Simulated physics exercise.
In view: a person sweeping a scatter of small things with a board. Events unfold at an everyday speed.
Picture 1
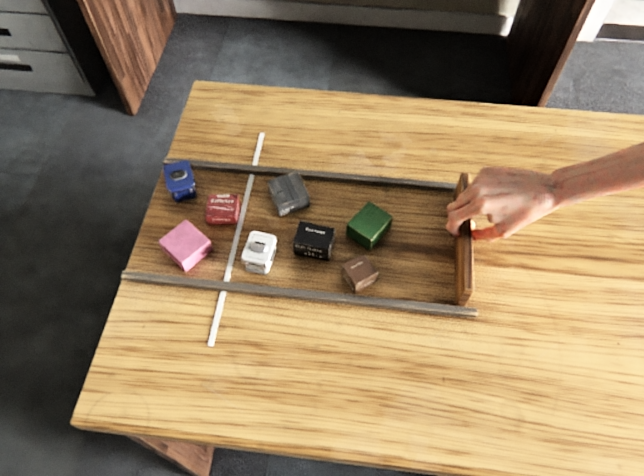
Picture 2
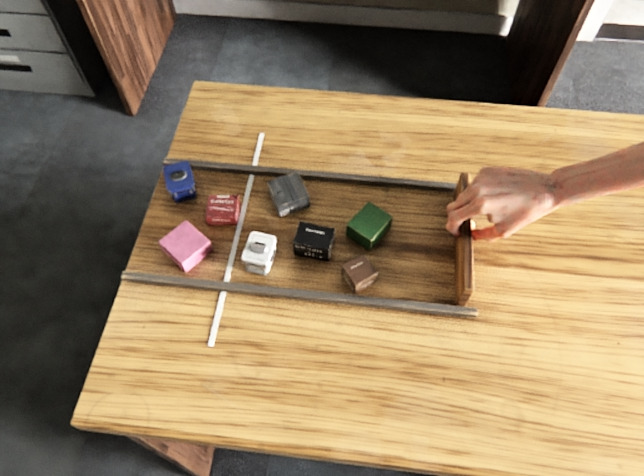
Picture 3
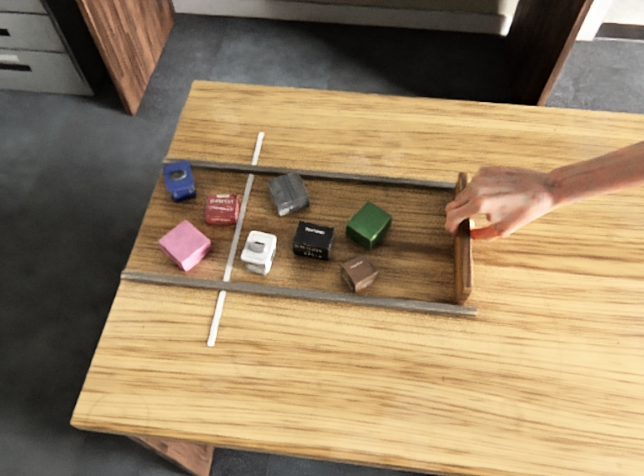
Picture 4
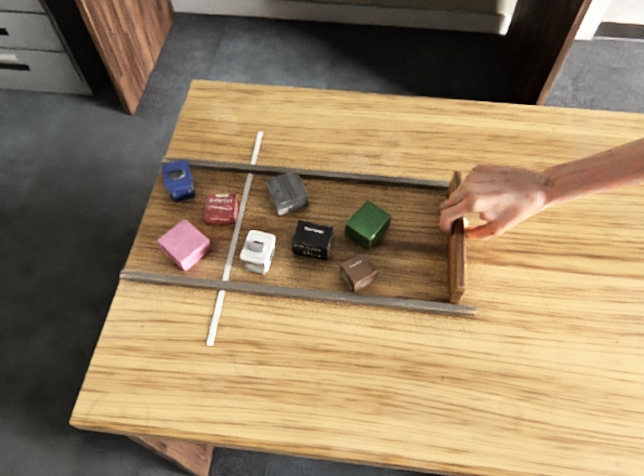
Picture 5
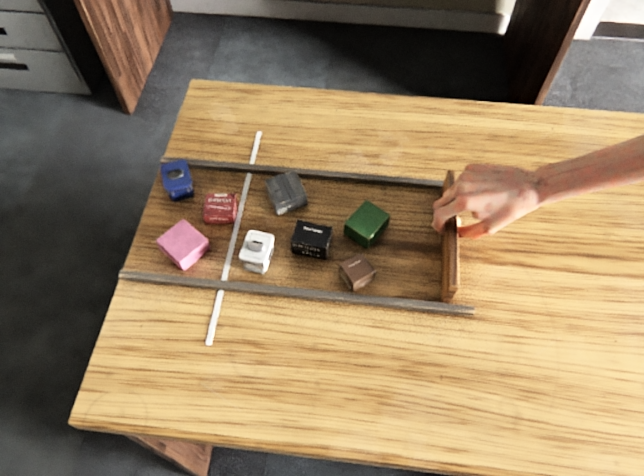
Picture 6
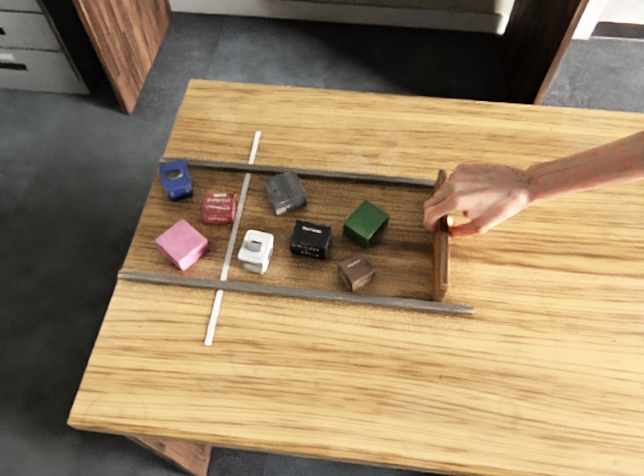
On a wooden table, a hand slides a board slightly left behind scattered small boxes.
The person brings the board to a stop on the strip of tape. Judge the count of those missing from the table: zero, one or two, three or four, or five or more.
My judgement: Zero.
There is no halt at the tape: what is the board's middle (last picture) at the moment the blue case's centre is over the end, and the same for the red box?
(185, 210) and (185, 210), roughly.
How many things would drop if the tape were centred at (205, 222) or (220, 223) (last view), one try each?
Try by try, 1 and 0.
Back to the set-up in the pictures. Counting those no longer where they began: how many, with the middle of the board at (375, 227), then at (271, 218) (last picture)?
2 and 5.
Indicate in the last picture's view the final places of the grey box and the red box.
The grey box comes to rest close to (229, 180), while the red box rests close to (194, 206).
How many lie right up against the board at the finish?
It touches 3.
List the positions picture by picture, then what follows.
Blue case (181, 181); pink block (186, 245); red box (223, 209); board (463, 237); tape (240, 226), in the first picture.
Pink block (186, 246); black box (314, 241), in the second picture.
Red box (223, 209); brown box (359, 273), in the third picture.
Blue case (179, 181); green block (368, 225), in the fourth picture.
Pink block (184, 245); white case (258, 252), in the fifth picture.
Blue case (177, 180); pink block (183, 245); red box (220, 209); board (441, 234); tape (236, 225), in the sixth picture.
A little later, none off yet; blue case at rest near (177, 180); pink block at rest near (183, 245); red box at rest near (220, 209).
When it is over, the number that fall off is zero.
